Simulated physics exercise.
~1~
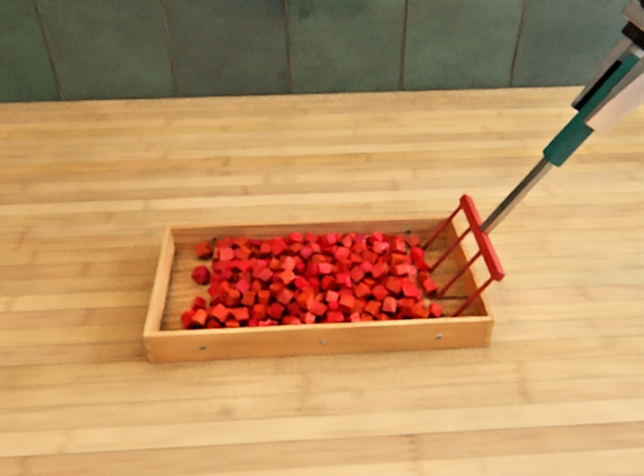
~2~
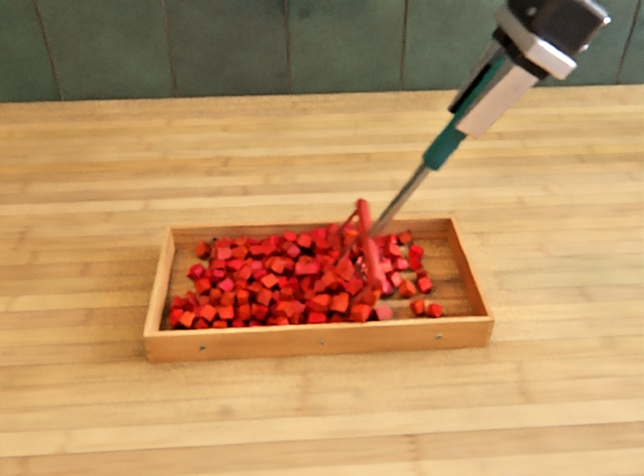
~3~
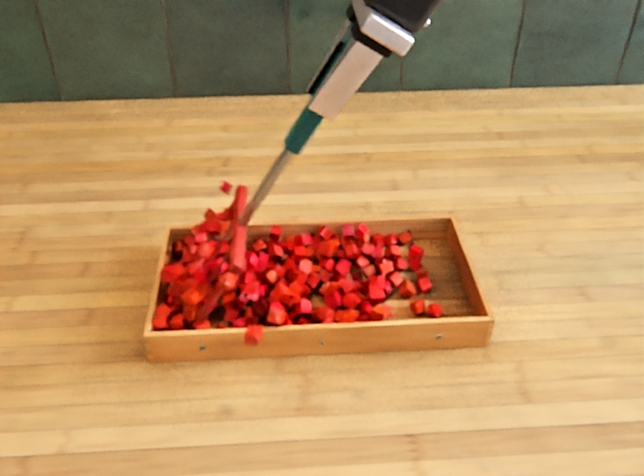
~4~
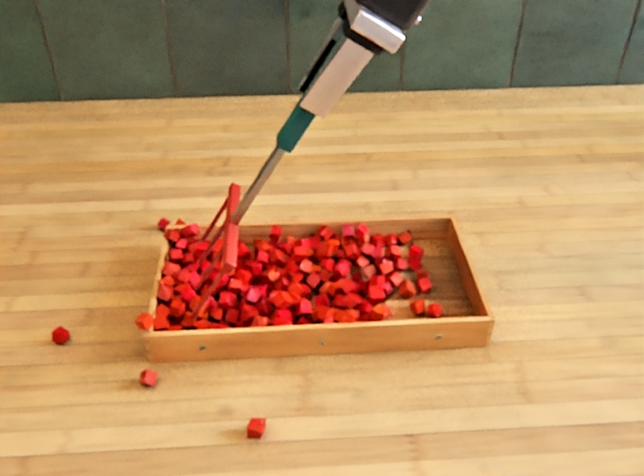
At the start, a shallow wooden trough full of small red cubes sits on a wooden table top, and a robot arm holds a red fork-like tool at its right end. The arm sweeps the tool leftward through the cubes, pushing them along and leaving a thinner patch on the right. Near the left end the cubes pile up, and a few are thrown up and over the edges. The tool then comes almost to a halt there. Finally, most cubes remain heaped in the trough, while a few lie on the table to the left and in front.
